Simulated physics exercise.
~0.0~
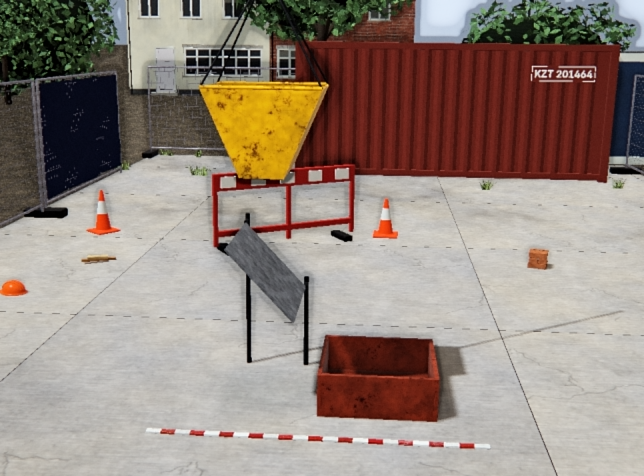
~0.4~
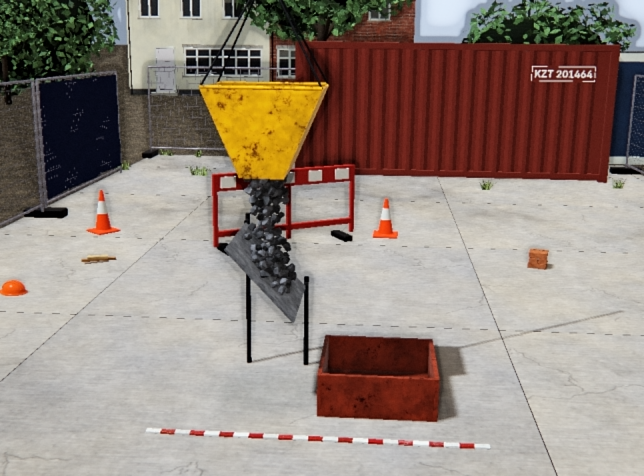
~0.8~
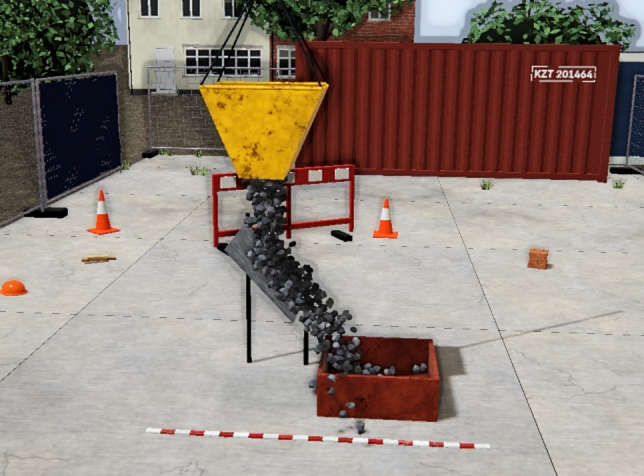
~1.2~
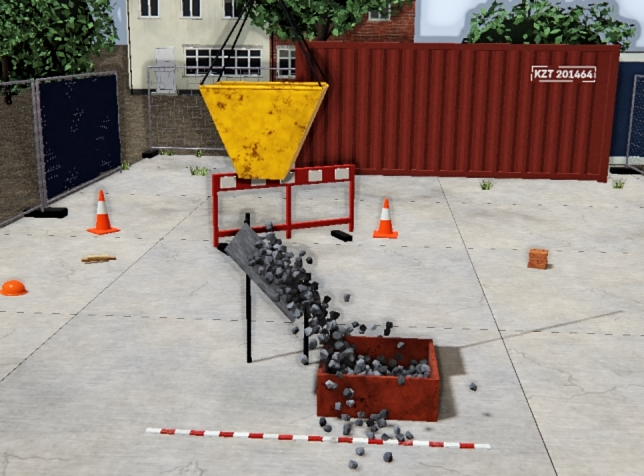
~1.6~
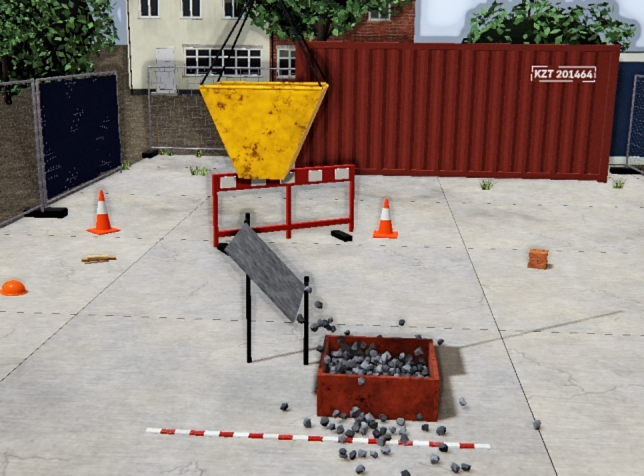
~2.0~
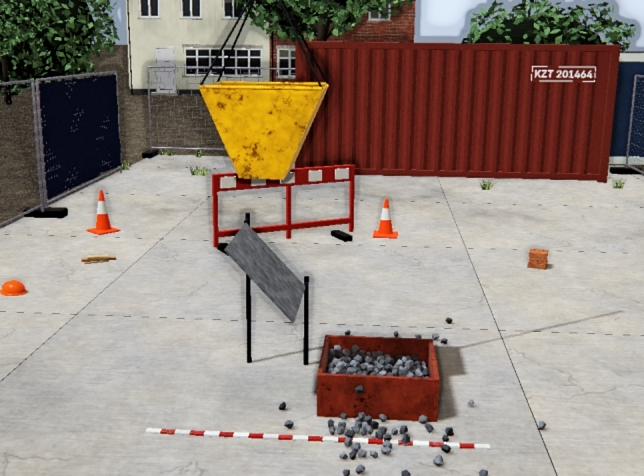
Grey stones pour from a yellow skip down a slope, mostly filling a red bin.
